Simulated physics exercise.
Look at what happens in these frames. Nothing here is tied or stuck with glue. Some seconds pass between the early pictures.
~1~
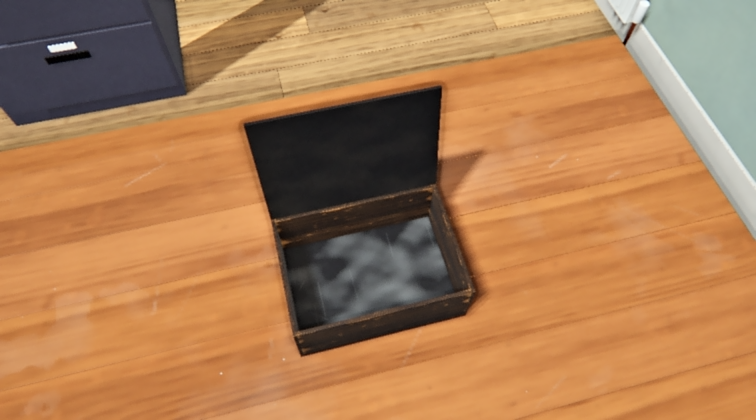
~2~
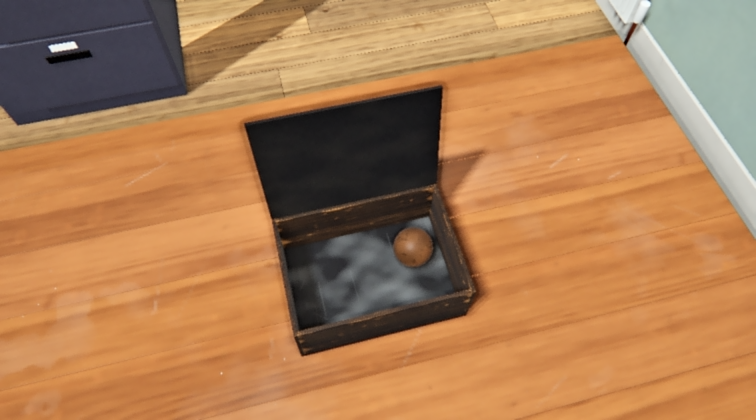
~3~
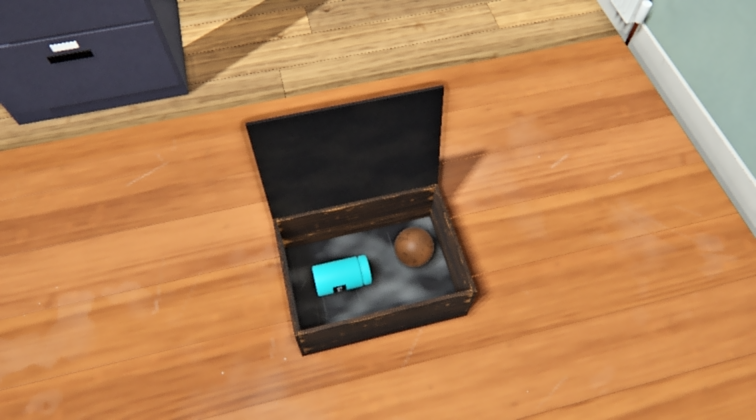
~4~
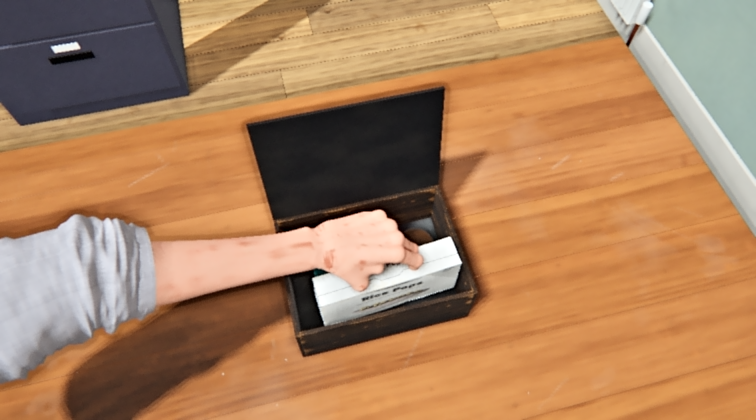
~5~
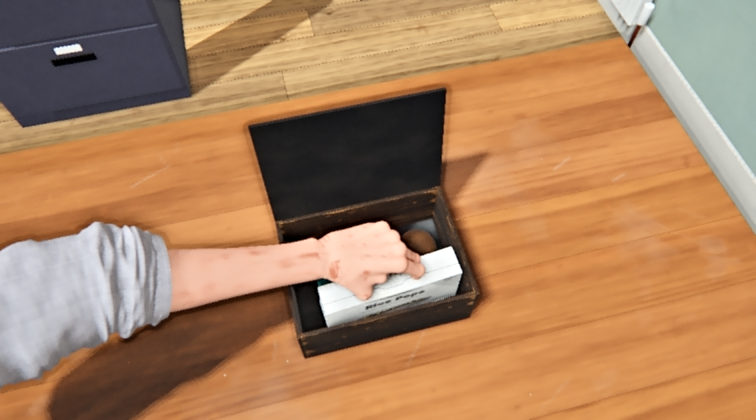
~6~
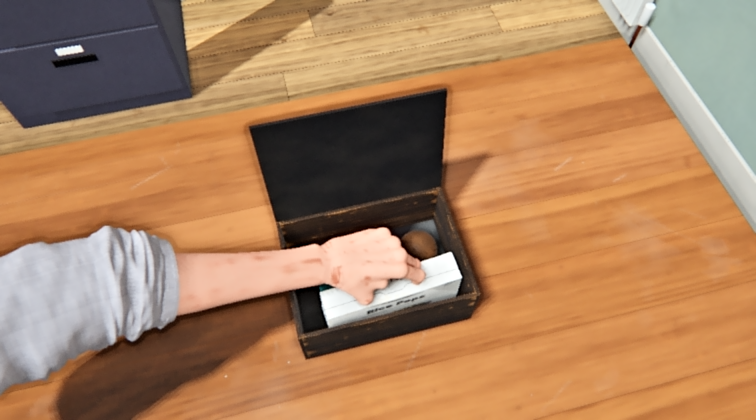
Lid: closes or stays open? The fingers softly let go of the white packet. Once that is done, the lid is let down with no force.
The box is going to be capped.
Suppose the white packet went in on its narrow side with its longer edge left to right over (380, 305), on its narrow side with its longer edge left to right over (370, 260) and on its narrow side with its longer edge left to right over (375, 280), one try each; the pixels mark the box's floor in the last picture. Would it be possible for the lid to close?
Well, the first try leaves the lid lying shut, the second leaves it lying shut, and the third leaves it lying shut.
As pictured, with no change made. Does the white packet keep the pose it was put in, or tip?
Well, the white packet stays just as set.
Then, 1.50 s after the last picture, lid 67° above the rim.
Then, 1.80 s after the last picture, lid 32° above the rim.
At rest, lid shut; all 3 in place. Seen from the same camera at the end, white packet near (391, 296).
